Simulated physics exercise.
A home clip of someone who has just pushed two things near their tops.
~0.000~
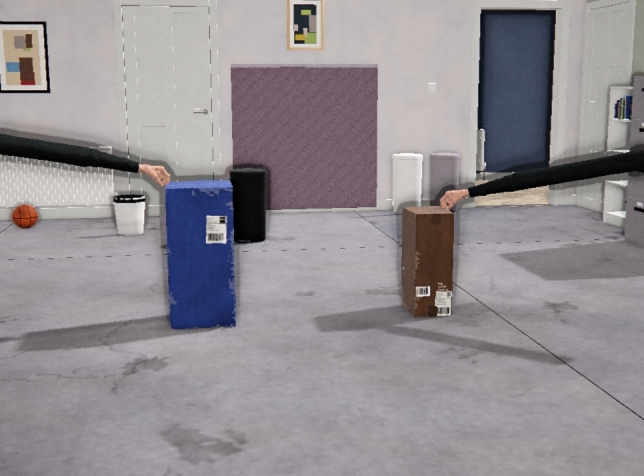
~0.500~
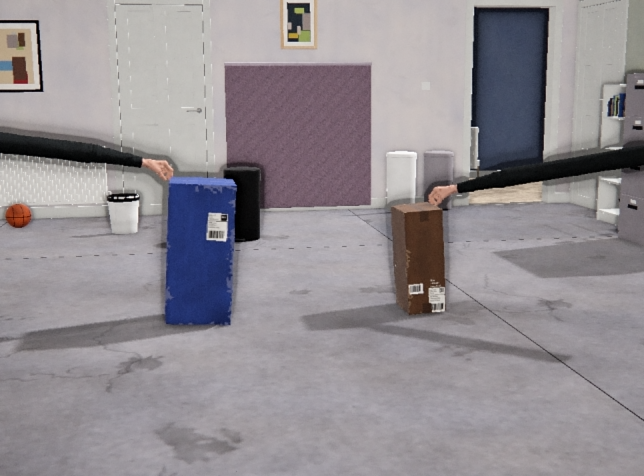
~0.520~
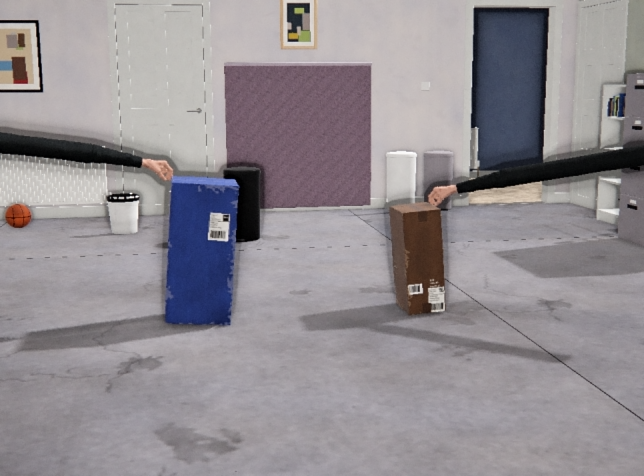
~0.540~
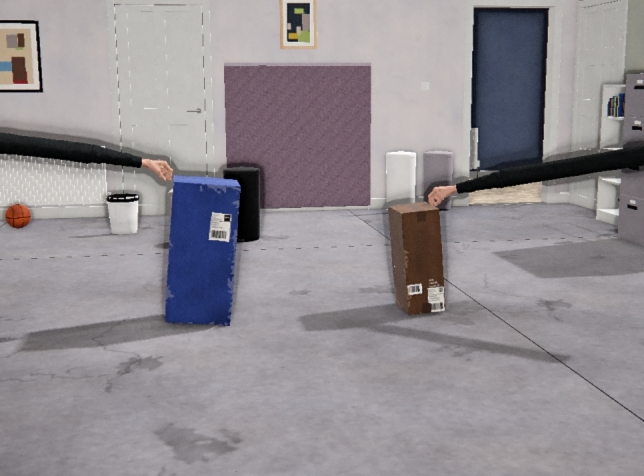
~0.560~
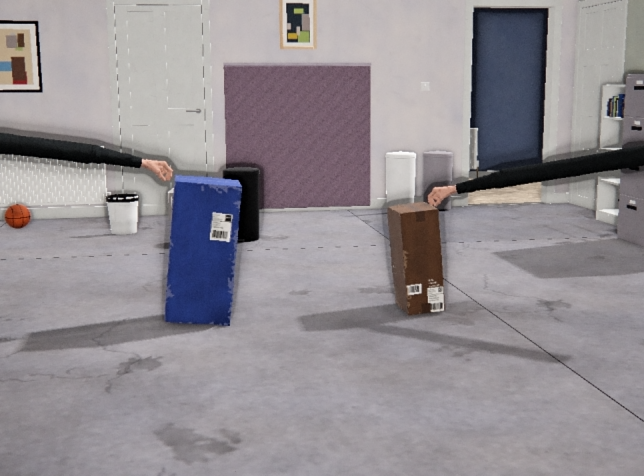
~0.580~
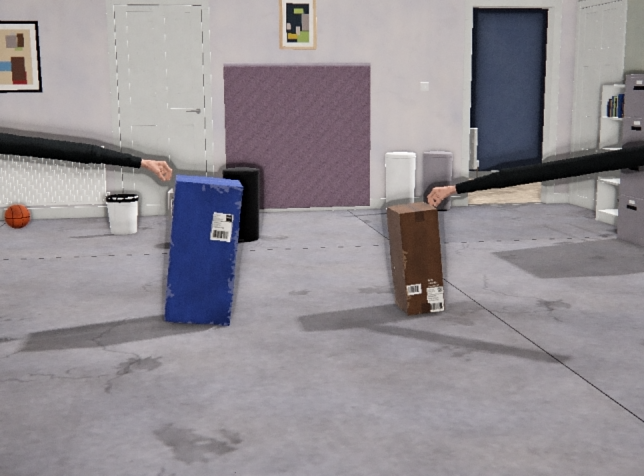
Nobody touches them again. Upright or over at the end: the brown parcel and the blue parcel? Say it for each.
Here the brown parcel returns to its base; the blue parcel returns to its base.
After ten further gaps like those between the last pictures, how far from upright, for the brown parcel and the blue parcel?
Then 0° and 4°.
After 0.78 s, brown parcel upright near (421, 259); blue parcel 4° off upright near (199, 250).
After 0.94 s, brown parcel 2° off upright near (422, 258); blue parcel 3° off upright near (190, 251).
After 1.14 s, brown parcel upright near (420, 259); blue parcel upright near (196, 252).
At rest (1.8 s), the brown parcel settles on its feet, near (420, 259); the blue parcel settles on its feet, near (194, 253).
